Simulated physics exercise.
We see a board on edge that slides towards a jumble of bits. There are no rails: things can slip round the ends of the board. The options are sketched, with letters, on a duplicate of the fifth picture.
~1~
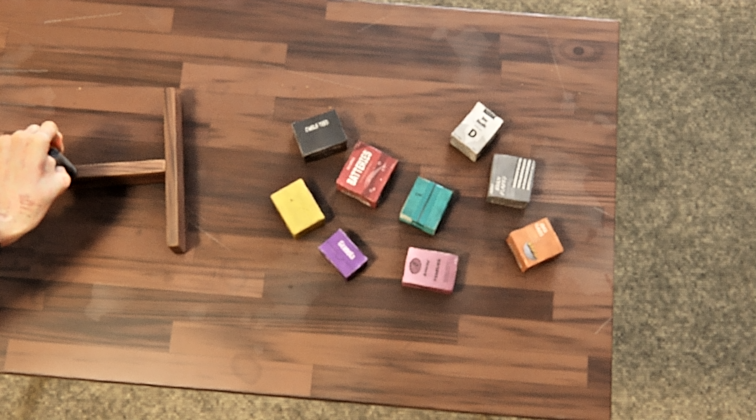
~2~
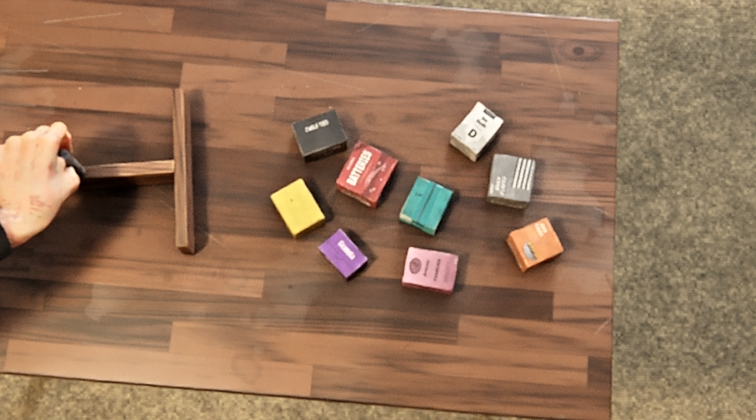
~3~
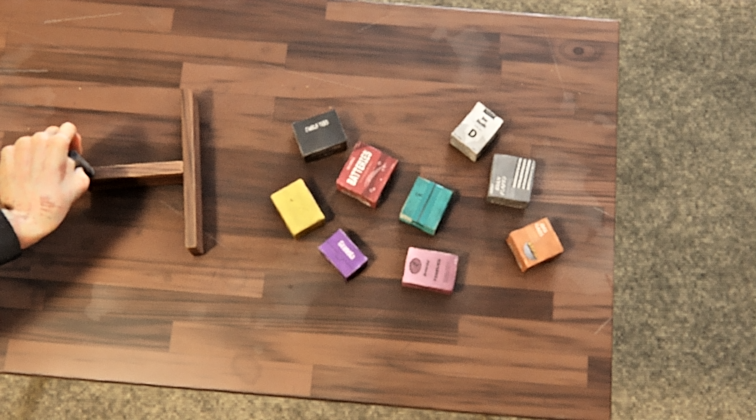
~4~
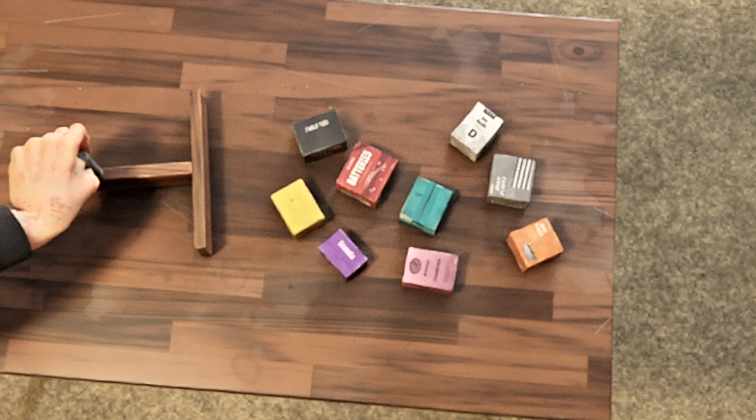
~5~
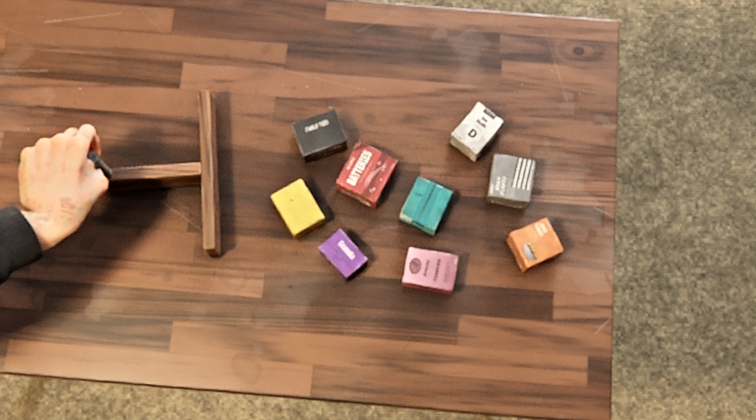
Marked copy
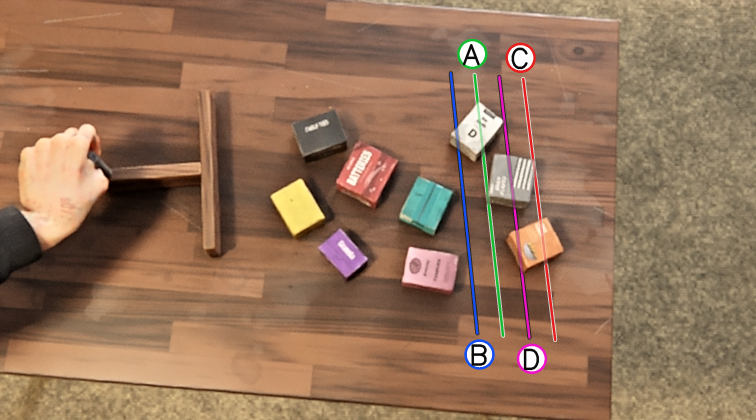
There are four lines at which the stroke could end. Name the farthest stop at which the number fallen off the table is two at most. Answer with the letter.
Line C.
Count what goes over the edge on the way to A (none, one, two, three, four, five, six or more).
The count is none.
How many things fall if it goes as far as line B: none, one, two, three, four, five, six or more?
By then, none.
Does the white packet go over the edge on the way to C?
No.
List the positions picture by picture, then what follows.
Grey packet (511, 181); pink box (430, 272); yellow block (298, 210), in the first frame.
Board (179, 166); purple packet (344, 256), in the second frame.
Board (189, 166); turquoise box (426, 206), in the third frame.
Board (198, 167); red box (367, 175), in the fourth frame.
Board (206, 168); grey packet (511, 181); pink box (430, 272); yellow block (298, 210), in the fifth frame.
On the marked copy, A at (488, 201); B at (464, 199); C at (539, 205); D at (514, 203).
Following C. Soon after the start, board (325, 177); purple packet (353, 261); black box (357, 141).
Later, board (445, 187); orange packet (556, 246); grey packet (548, 185).
In the end, board (540, 194); orange packet over the edge; grey packet over the edge; two fallen.
As for the rest, A is within the limit but short; B is within the limit but short; D is within the limit but short.
